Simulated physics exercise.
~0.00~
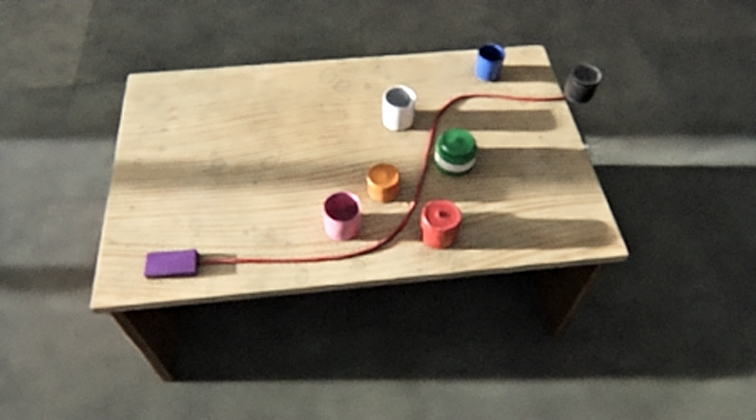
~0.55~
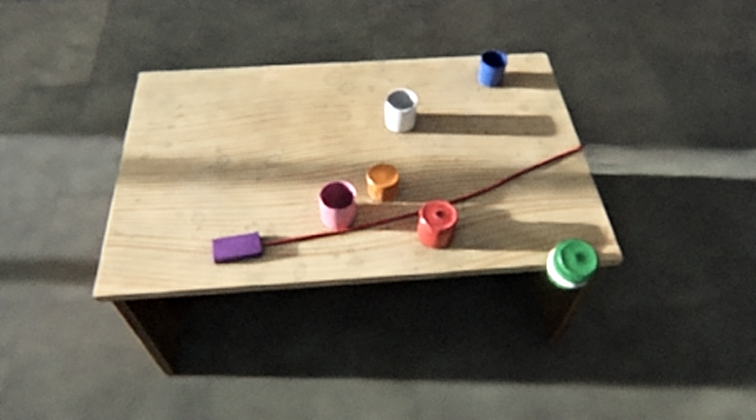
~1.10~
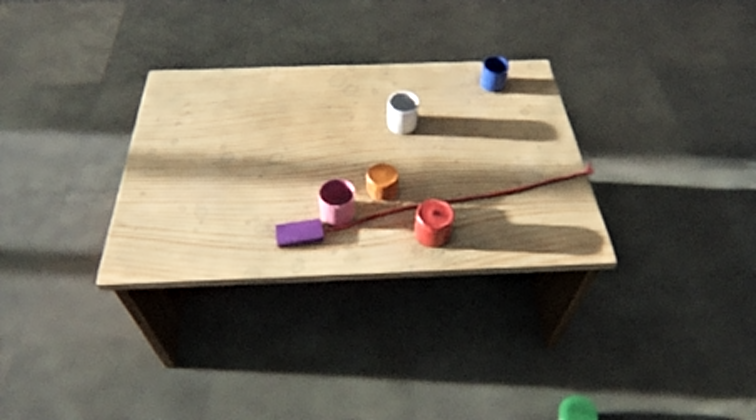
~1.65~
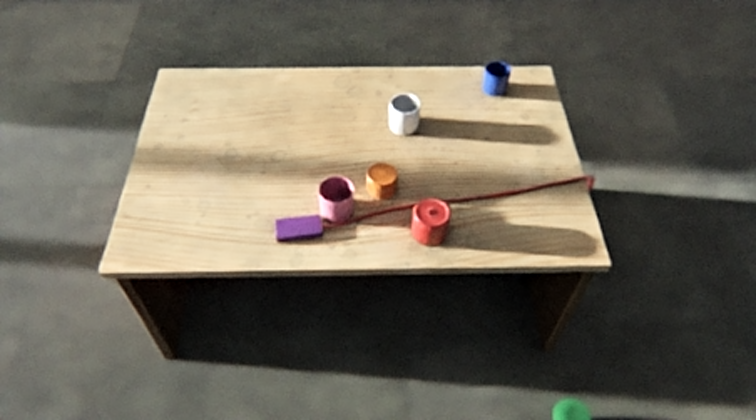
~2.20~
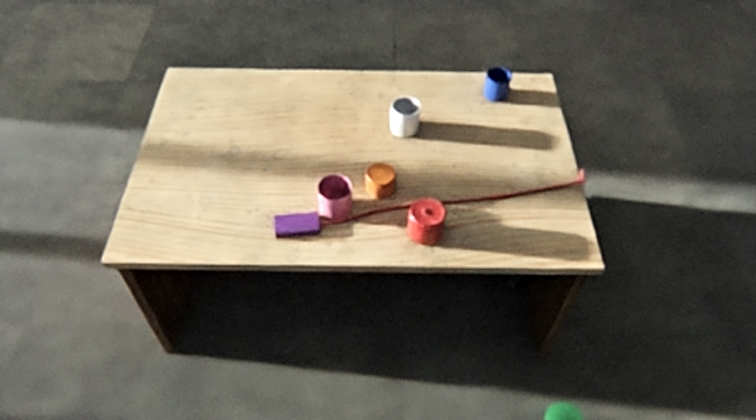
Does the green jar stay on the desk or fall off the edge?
The green jar falls off the desk, going over near the front right corner and ending up below.
